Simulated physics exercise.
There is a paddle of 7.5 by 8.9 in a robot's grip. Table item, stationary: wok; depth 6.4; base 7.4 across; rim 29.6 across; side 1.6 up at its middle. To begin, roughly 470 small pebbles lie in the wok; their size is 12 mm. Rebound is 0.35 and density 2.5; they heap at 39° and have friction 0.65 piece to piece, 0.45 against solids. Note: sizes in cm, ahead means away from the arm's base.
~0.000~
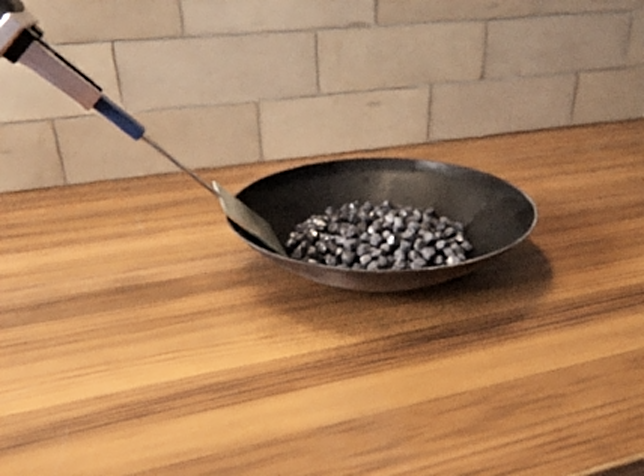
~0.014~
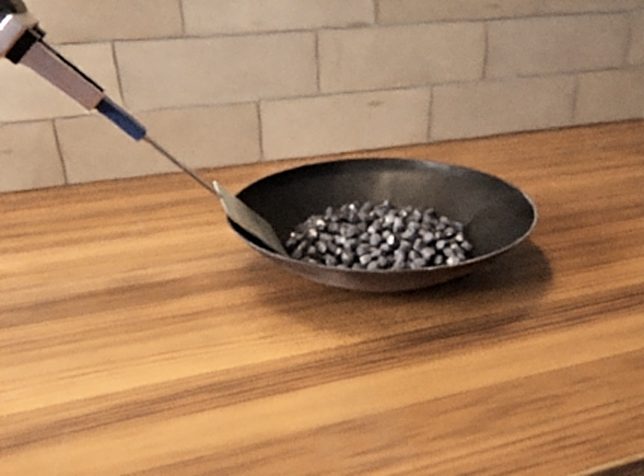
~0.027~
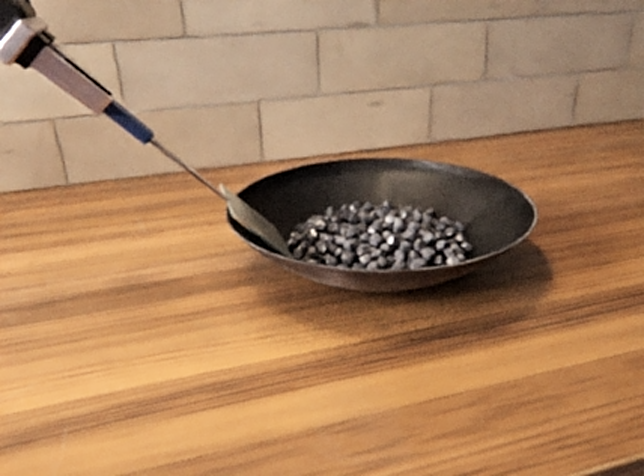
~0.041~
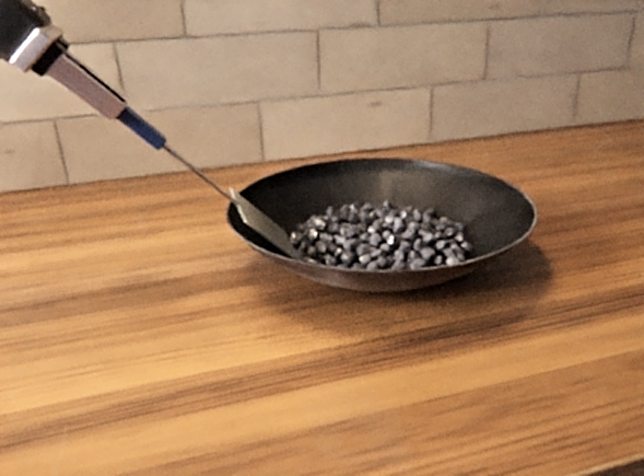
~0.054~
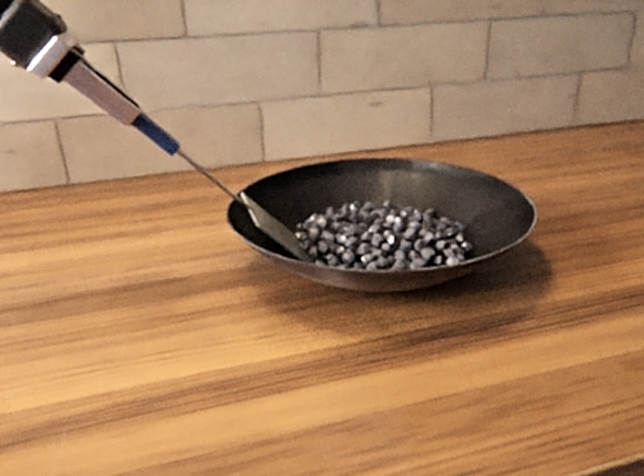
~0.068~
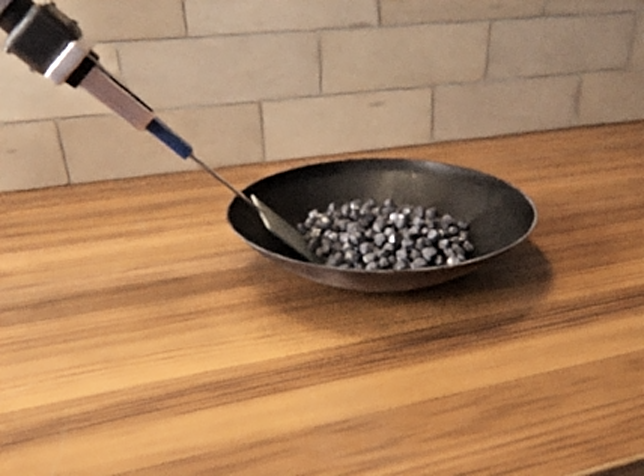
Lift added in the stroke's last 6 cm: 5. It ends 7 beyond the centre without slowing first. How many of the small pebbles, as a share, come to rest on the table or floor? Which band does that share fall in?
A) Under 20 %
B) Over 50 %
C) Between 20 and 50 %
Under 20 %.
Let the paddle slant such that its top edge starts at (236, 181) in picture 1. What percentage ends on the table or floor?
About 10%.
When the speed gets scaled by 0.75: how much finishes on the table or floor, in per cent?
Something close to 5 per cent ends up on the table or floor.
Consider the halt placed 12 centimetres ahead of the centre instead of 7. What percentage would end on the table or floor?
Result: Approx. 40 %.
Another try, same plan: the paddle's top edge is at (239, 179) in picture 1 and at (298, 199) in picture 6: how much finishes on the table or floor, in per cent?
Around 30 per cent finishes there.
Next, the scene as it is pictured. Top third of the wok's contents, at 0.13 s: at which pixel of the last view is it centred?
Roughly at pixel (418, 218).
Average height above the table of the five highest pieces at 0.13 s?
About 6 centimetres.
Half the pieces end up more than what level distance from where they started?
Near 6 cm, measured level.
After 0.13 s, sloping 47°, highest piece 6 above the table; 469 in the wok.
After 0.20 s, sloping 47°, highest piece 7 above the table; 469 in the wok.
After 0.43 s, sloping 47°, highest piece 9 above the table; 426 in the wok, 12 on the table or floor, 31 on the blade or in flight.
After 1.48 s, sloping 47°, highest piece 8 above the table; 423 in the wok, 46 on the table or floor.
At rest, 423 in the wok, 46 on the table or floor. That is 10 % on the table or floor.
